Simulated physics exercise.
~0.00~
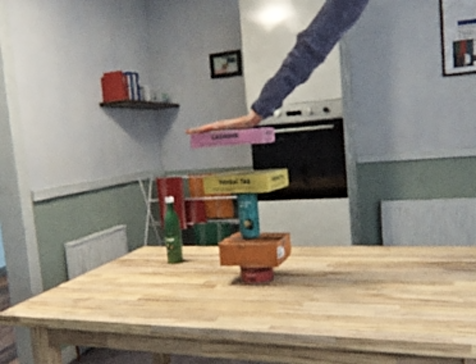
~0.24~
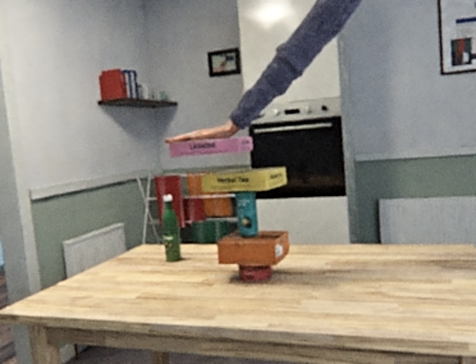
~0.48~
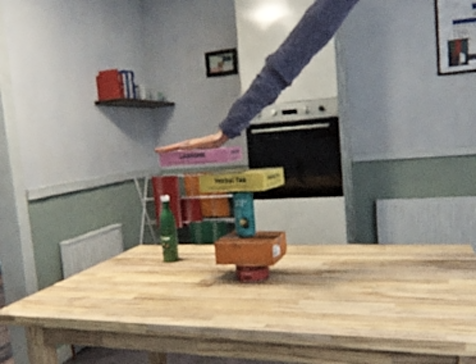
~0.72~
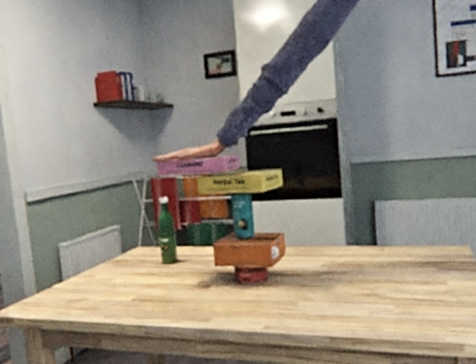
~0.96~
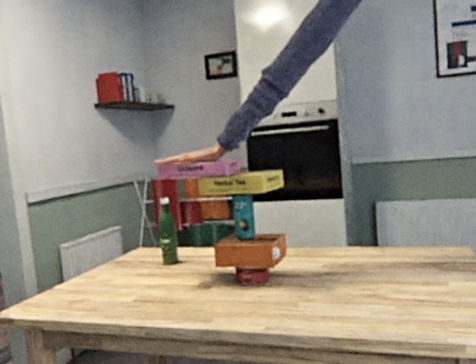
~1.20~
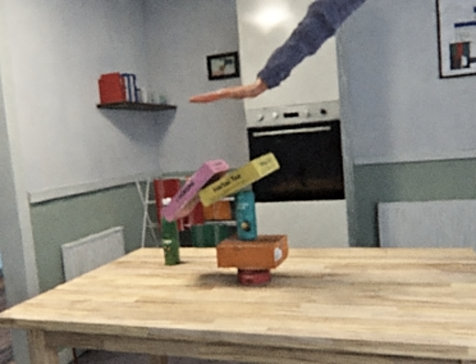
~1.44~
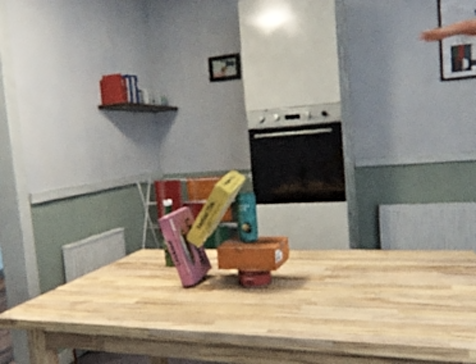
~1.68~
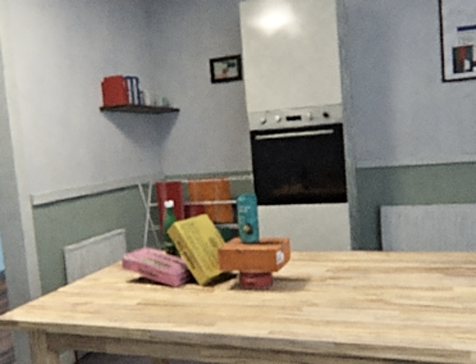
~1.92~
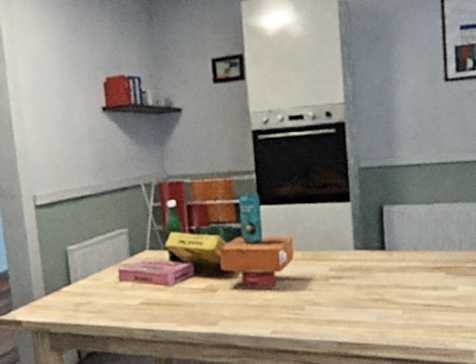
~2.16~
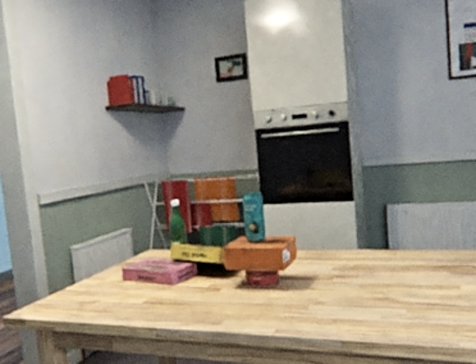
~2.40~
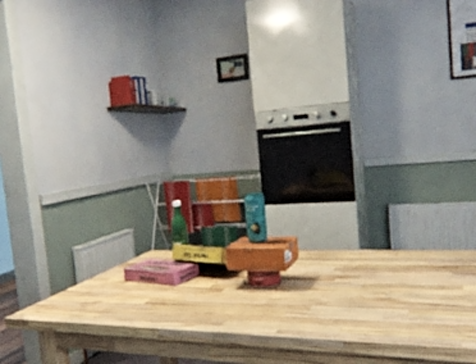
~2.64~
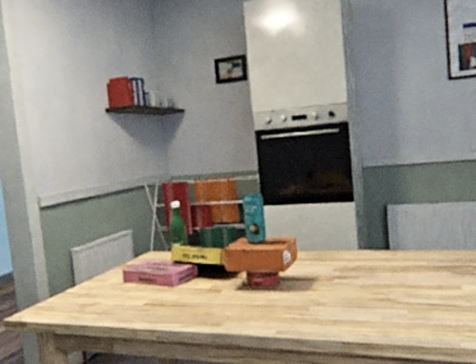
The clip opens on a wooden table where a red tub, an orange box, a turquoise can and a yellow packet form a stack, with a green bottle standing to the left. A hand lowers a pink packet from above, shifting it left until it rests on the yellow packet's left end. The hand lets go and draws back, and both packets tip down to the left. The pink packet slides off and flips onto the table, and the yellow one tumbles after it. Both end lying beside the tub, box and can, which stay stacked, while the bottle remains upright.
